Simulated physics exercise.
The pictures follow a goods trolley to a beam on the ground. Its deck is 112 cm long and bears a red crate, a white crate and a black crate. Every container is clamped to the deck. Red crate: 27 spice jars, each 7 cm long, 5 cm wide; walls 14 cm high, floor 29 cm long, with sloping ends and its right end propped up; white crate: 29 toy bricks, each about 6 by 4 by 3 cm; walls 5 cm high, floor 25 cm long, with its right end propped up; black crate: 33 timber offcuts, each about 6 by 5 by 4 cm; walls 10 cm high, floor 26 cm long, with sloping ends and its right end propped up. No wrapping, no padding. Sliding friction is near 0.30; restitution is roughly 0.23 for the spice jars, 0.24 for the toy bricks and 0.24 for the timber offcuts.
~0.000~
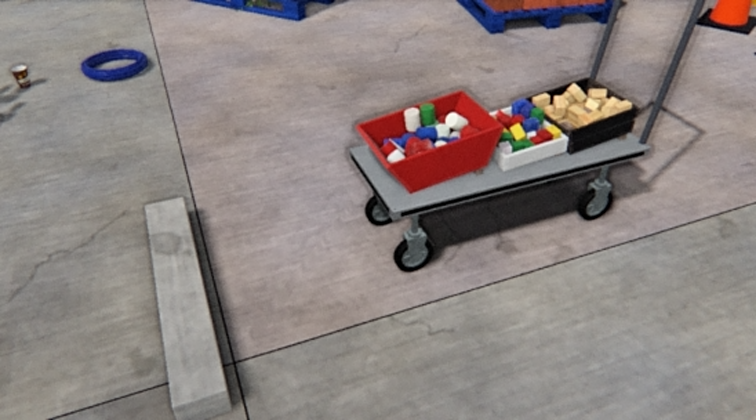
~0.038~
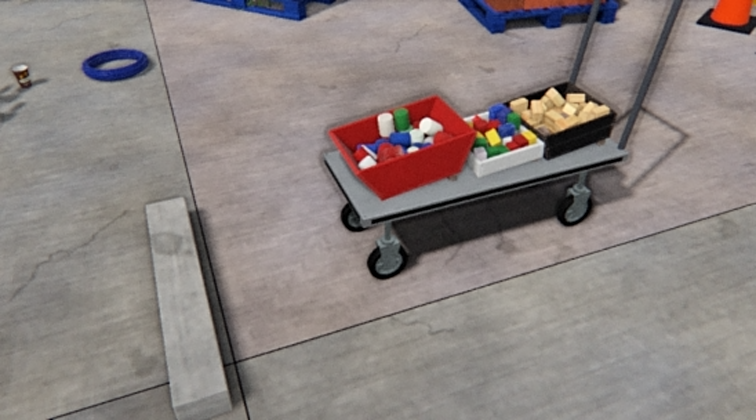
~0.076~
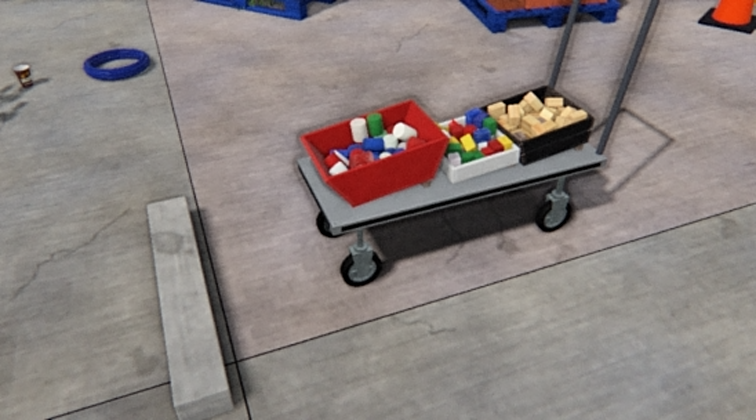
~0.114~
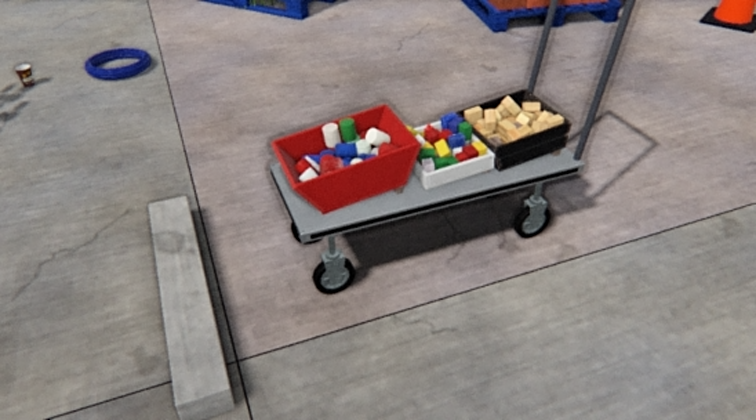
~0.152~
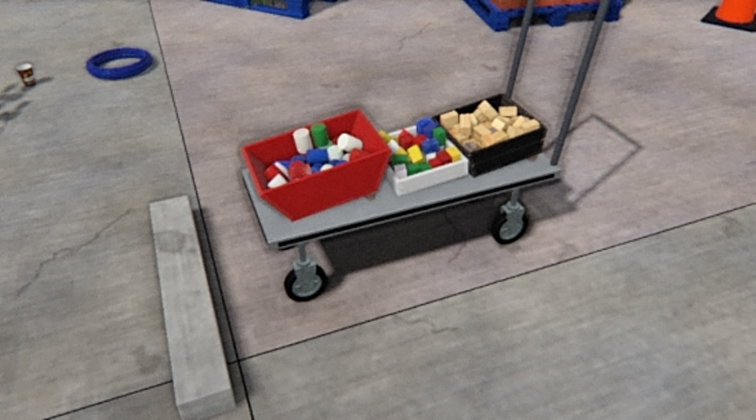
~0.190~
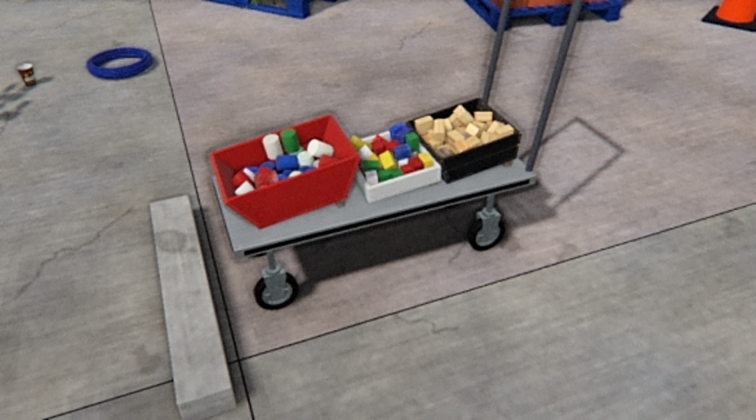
A grey goods trolley stands on a concrete floor seen from above at an angle, with a pale beam lying at left. On its deck sit a red crate of colourful pieces, a white crate of toy bricks and a black crate of wooden offcuts, with blue pallets behind. The trolley rolls steadily leftward, nearing the beam, its load staying aboard, while the camera pans very slightly.
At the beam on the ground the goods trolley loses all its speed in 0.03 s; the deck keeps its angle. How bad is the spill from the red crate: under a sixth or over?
Over a sixth of the spice jars leave the red crate.
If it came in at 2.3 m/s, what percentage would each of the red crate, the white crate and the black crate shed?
Then red crate 10, white crate 20, black crate 10 per cent.
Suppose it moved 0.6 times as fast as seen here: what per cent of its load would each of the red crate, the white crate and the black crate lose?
In that case red crate 0, white crate 10, black crate 10 per cent.
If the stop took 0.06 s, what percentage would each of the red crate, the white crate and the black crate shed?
Then red crate 30, white crate 20, black crate 20 per cent.
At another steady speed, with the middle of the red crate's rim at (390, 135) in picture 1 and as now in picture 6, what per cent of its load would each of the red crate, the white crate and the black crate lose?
Then red crate 10, white crate 20, black crate 10 per cent.
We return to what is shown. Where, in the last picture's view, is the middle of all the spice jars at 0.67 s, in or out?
Near (209, 199).
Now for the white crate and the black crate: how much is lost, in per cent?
About: White crate 25, black crate 20 per cent.
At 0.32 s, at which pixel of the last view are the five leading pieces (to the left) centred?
At about (171, 179).
After 0.22 s, contact.
After 0.32 s, 1 of 27 out of the red crate, 3 of 29 out of the white crate and 1 of 33 out of the black crate.
After 0.44 s, 5 of 27 out of the red crate, 4 of 29 out of the white crate and 4 of 33 out of the black crate.
After 0.67 s, 9 of 27 out of the red crate, 6 of 29 out of the white crate and 6 of 33 out of the black crate.
When it is over (at 1.18 s), 9 of 27 out of the red crate, 7 of 29 out of the white crate and 7 of 33 out of the black crate. Asked share, 9 of 27, 33 per cent.
